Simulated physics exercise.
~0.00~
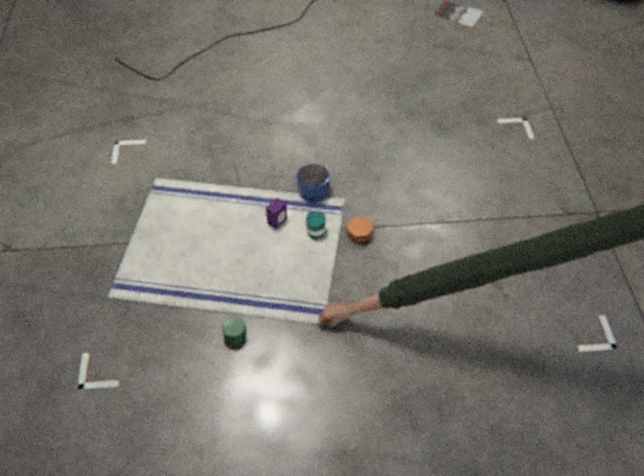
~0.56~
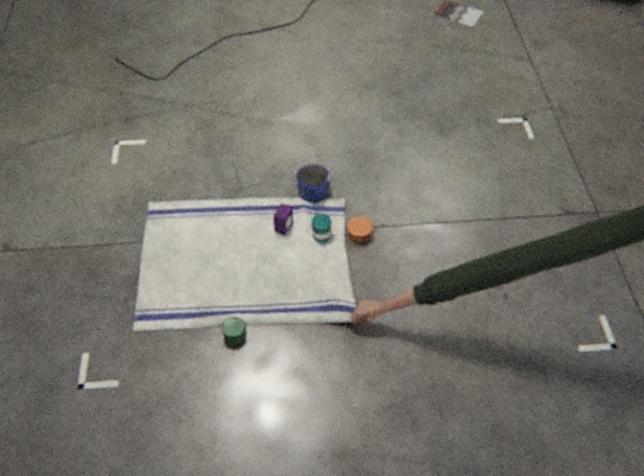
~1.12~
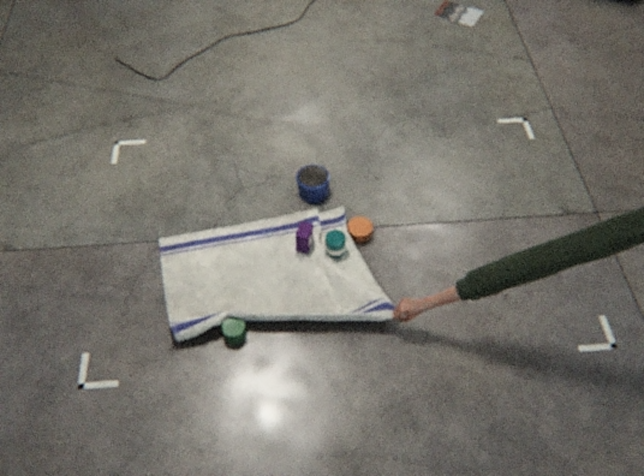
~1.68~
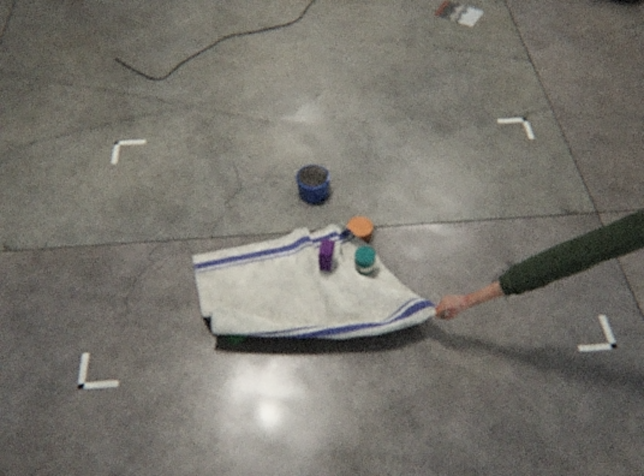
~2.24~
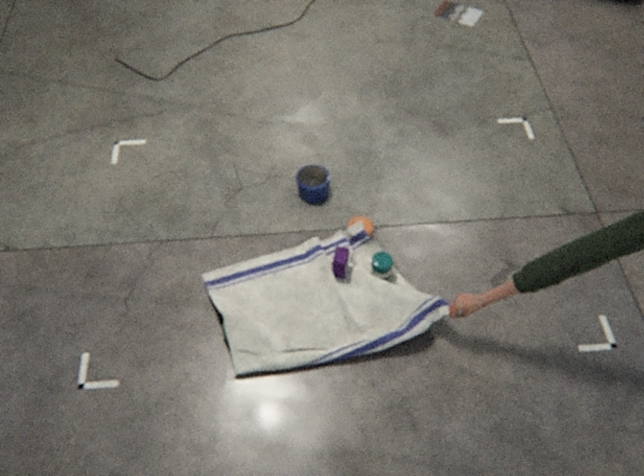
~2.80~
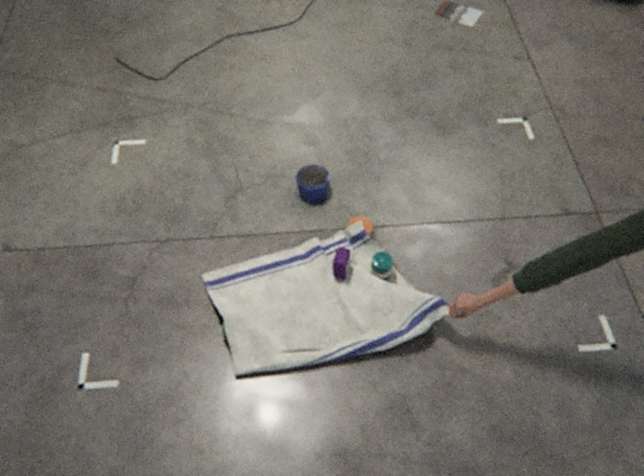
On a concrete shop floor marked with tape corners, a hand drags a striped play mat right and down, carrying the teal pot and purple carton along; the blue pot stays put, and the mat ends rumpled, covering the green tub and touching the orange bucket.
